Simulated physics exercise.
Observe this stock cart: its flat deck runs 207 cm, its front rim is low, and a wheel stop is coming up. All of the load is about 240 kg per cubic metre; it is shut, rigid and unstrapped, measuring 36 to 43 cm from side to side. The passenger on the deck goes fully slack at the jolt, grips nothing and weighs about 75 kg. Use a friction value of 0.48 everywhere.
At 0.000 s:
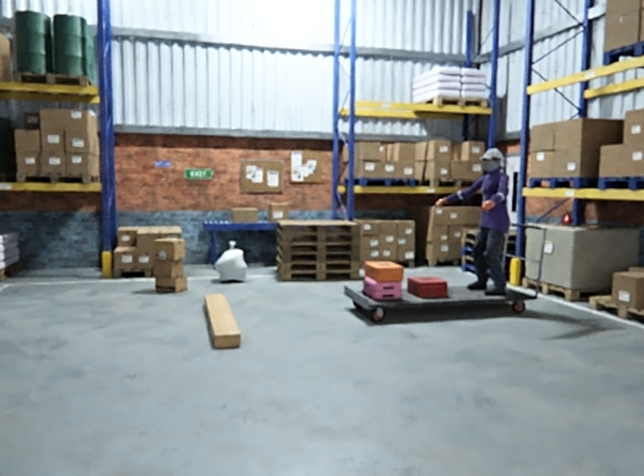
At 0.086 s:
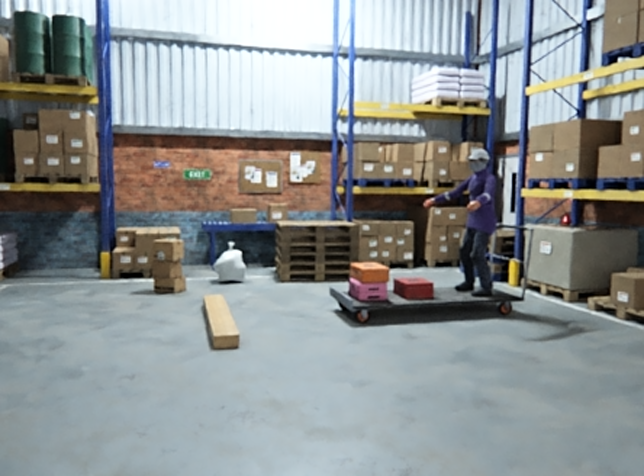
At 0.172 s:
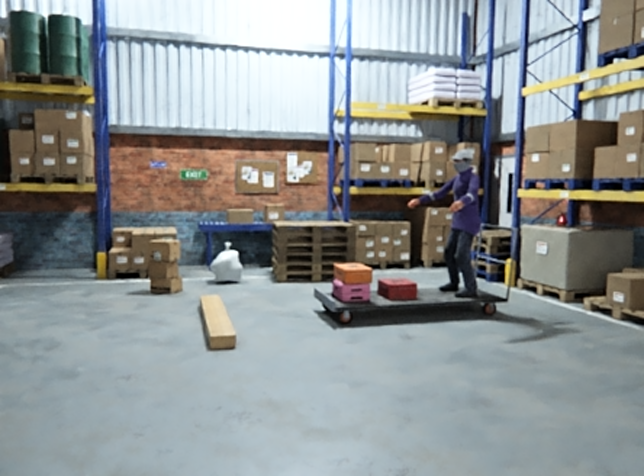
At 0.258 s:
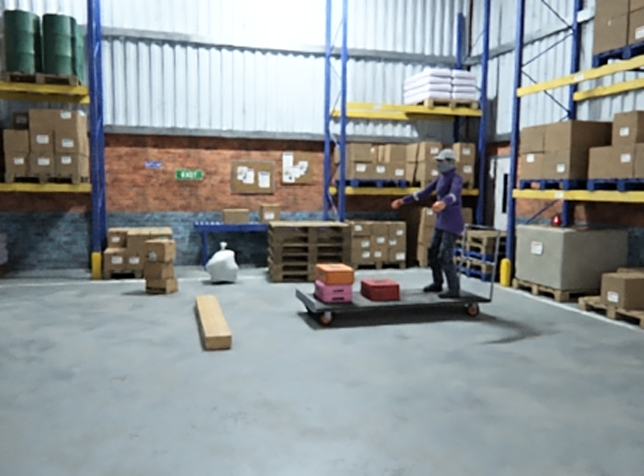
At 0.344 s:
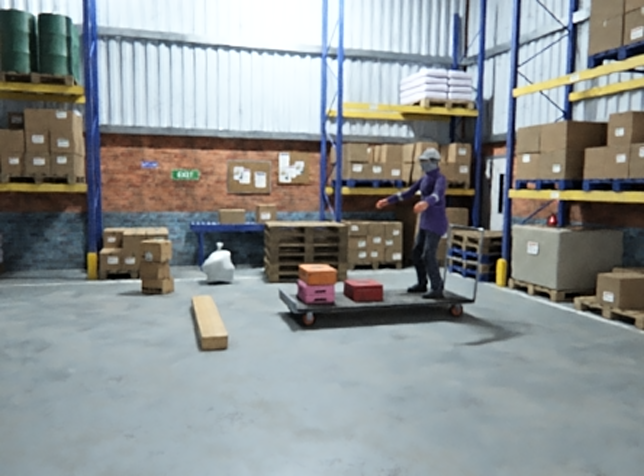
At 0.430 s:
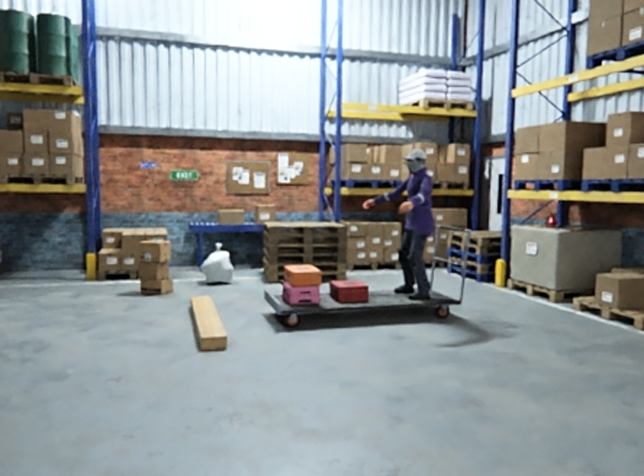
A person in a purple top, dark trousers and a light cap stands on the right end of a flat, dark cart in a warehouse, seen from across the grey floor. Orange and pink crates sit stacked at the cart's left, a red one beside them, with a long beam on the floor further left. The cart rolls steadily left, the rider's arms held out, while the view shifts slightly.
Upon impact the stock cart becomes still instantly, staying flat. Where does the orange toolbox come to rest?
My bet is it gets over the edge.
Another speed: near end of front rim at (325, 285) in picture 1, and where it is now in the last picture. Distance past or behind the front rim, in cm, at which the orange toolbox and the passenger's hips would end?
Then orange 20 behind, hips 140 behind.
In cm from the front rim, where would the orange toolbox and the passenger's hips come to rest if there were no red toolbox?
I'd expect orange to end 60 cm out past the front rim and the hips to end 70 cm back from it.
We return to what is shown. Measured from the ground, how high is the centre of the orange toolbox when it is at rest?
Height: Roughly 10 centimetres.
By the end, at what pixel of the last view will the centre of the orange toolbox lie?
Roughly at (152, 320).
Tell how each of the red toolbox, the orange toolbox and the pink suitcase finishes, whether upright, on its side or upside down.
Red upright, orange upside down, pink upright.
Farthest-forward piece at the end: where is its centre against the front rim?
Close to 60 cm out past the front rim.
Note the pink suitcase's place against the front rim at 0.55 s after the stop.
Roughly 20 cm short of the front rim.
Impact comes at 0.79 s.
After 1.34 s the orange toolbox is 29 cm past the rim, tilted 80°, near (180, 310) in the last picture's view.
After 1.79 s the orange toolbox is 57 cm past the rim, tilted 180°, near (152, 320) in the last picture's view.
When all is still (2.0 s), past the rim, orange toolbox; behind it, pink suitcase, red toolbox and the passenger's hips.
